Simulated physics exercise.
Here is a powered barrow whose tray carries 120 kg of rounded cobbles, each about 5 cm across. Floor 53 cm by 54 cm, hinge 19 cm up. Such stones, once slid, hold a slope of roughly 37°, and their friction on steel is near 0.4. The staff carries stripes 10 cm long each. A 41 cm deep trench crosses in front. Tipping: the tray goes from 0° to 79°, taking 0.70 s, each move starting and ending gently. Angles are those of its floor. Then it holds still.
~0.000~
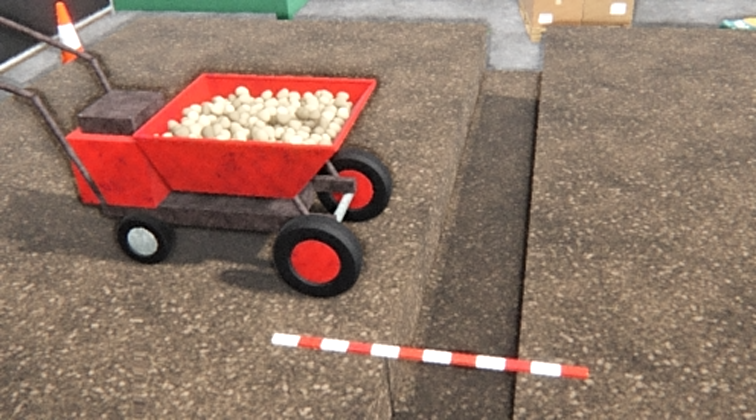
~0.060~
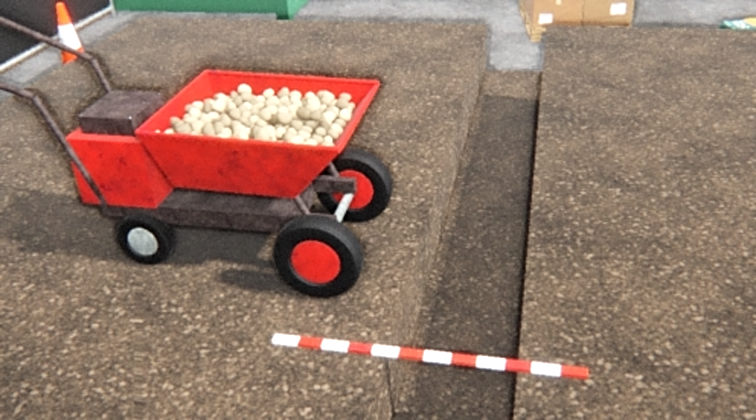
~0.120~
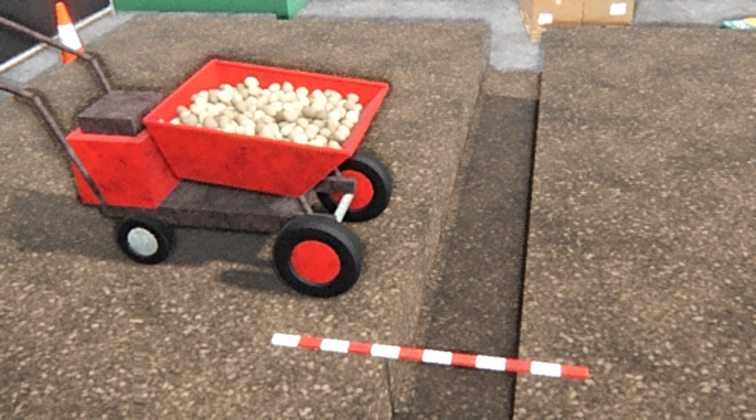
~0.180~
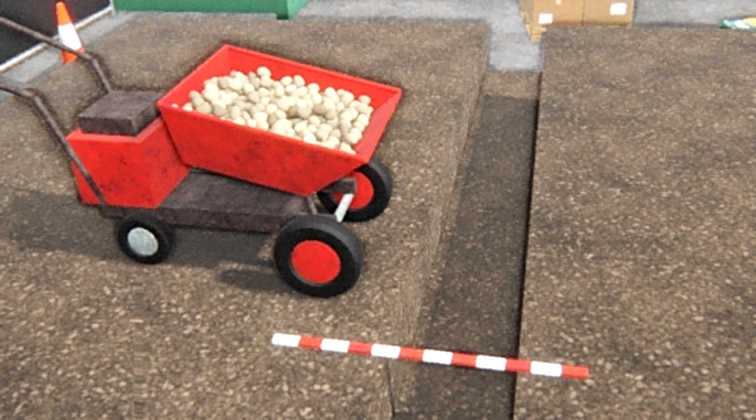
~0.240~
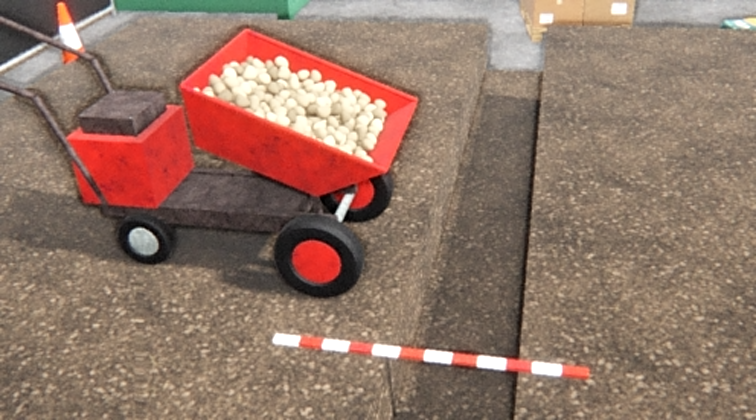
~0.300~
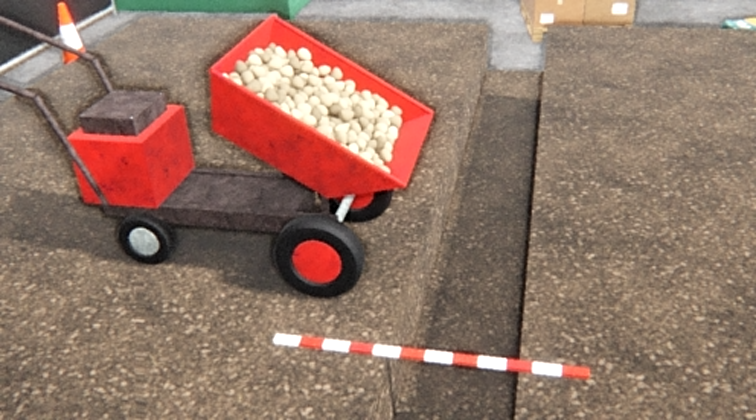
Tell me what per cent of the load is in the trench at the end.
Some 65 per cent.
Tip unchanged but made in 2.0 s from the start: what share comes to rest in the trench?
Around 85 per cent would end in the trench.
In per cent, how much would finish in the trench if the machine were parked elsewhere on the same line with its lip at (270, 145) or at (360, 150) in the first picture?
Close to 100 percent in the first case, 40 percent in the second.
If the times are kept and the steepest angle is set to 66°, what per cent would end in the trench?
It would be near 65 per cent.
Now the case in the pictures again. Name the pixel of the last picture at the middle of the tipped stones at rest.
In the last view, about (506, 327).
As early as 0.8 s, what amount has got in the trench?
By that moment, roughly 45 per cent of the load.
After 0.5 s the floor is at 66°; 100 % in the tray; the foremost stones are at (449, 198).
After 0.8 s the floor is at 79°; 45 % in the tray, 43 % in the trench, 11 % past the trench; the foremost stones are at (562, 280).
After 1.1 s the floor is at 79°; 1 % in the tray, 63 % in the trench, 36 % past the trench; the foremost stones are past the picture's edge.
After 3.1 s the floor is at 79°; 0 % in the tray, 65 % in the trench, 35 % past the trench; the foremost stones are past the picture's edge.
